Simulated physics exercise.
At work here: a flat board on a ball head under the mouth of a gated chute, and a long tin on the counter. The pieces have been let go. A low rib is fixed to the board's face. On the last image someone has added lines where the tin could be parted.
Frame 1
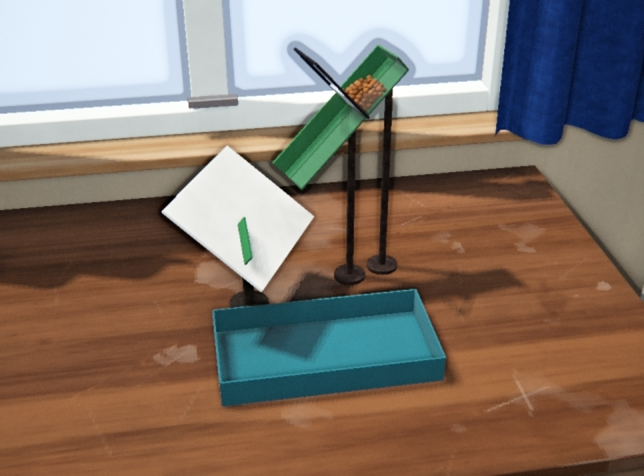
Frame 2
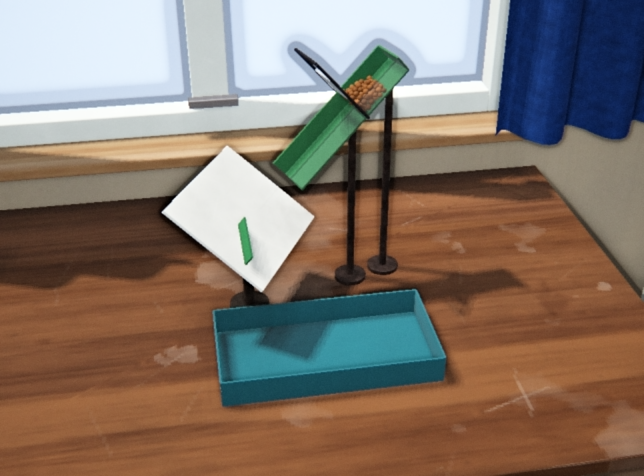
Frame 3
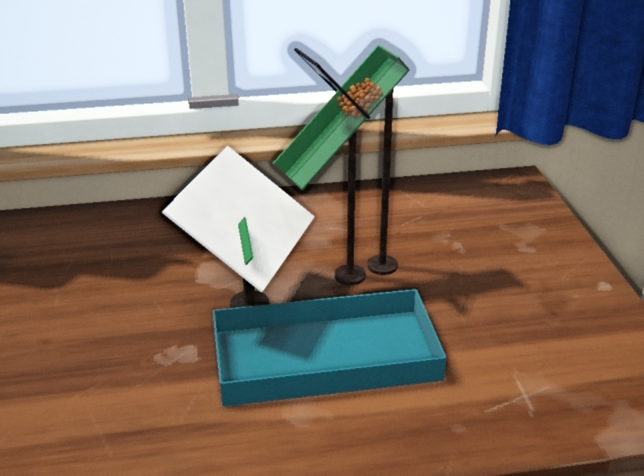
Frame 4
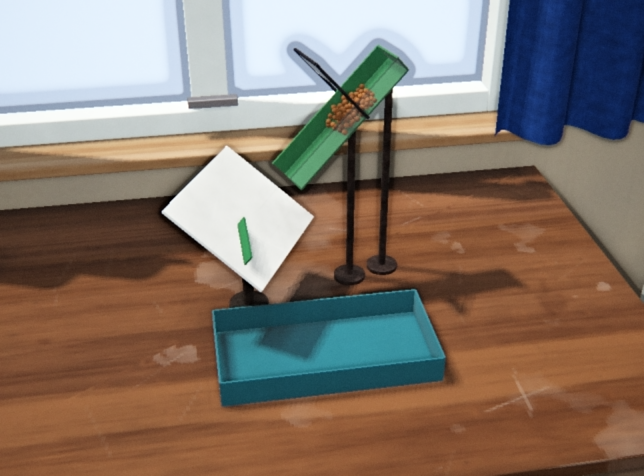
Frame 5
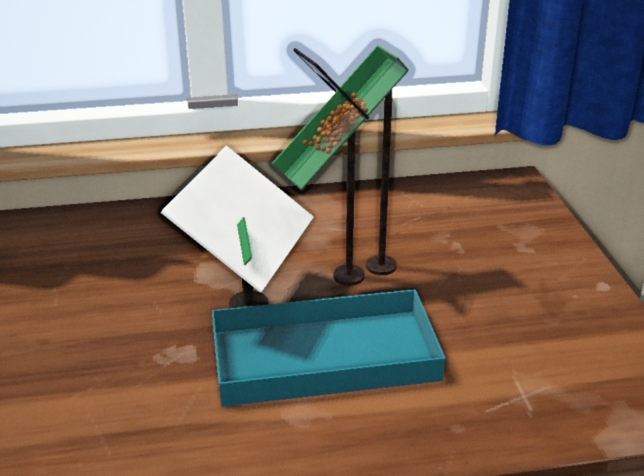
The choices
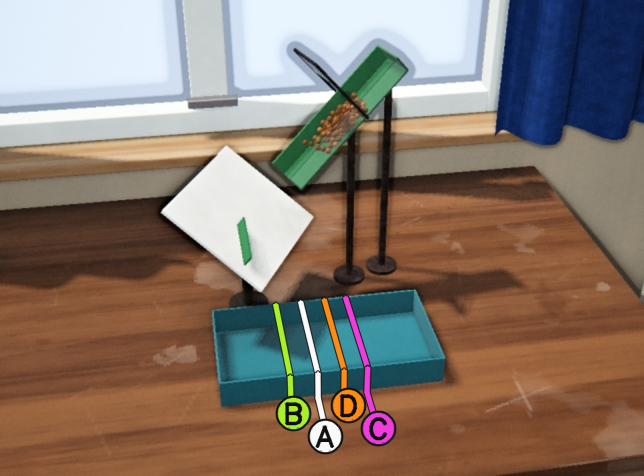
A long teal tin sat empty on a wooden counter beside a tilted white board, while a cluster of small orange-brown balls slid partway down a sloping green chute, spreading out along it.
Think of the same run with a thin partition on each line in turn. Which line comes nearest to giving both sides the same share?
It is A.
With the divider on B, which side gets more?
More lands on the right.
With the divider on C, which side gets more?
More lands on the left.
On the marked copy, line A crosses the front rim at (317, 372); line B crosses the front rim at (290, 375); line C crosses the front rim at (367, 367); line D crosses the front rim at (343, 369).
With A, of what is caught, close to half on the left of the divider, close to half on the right.
With B, of what is caught, only a few on the left of the divider, all but a few on the right.
With C, of what is caught, all but a few on the left of the divider, only a few on the right.
With D, of what is caught, all but a few on the left of the divider, only a few on the right.
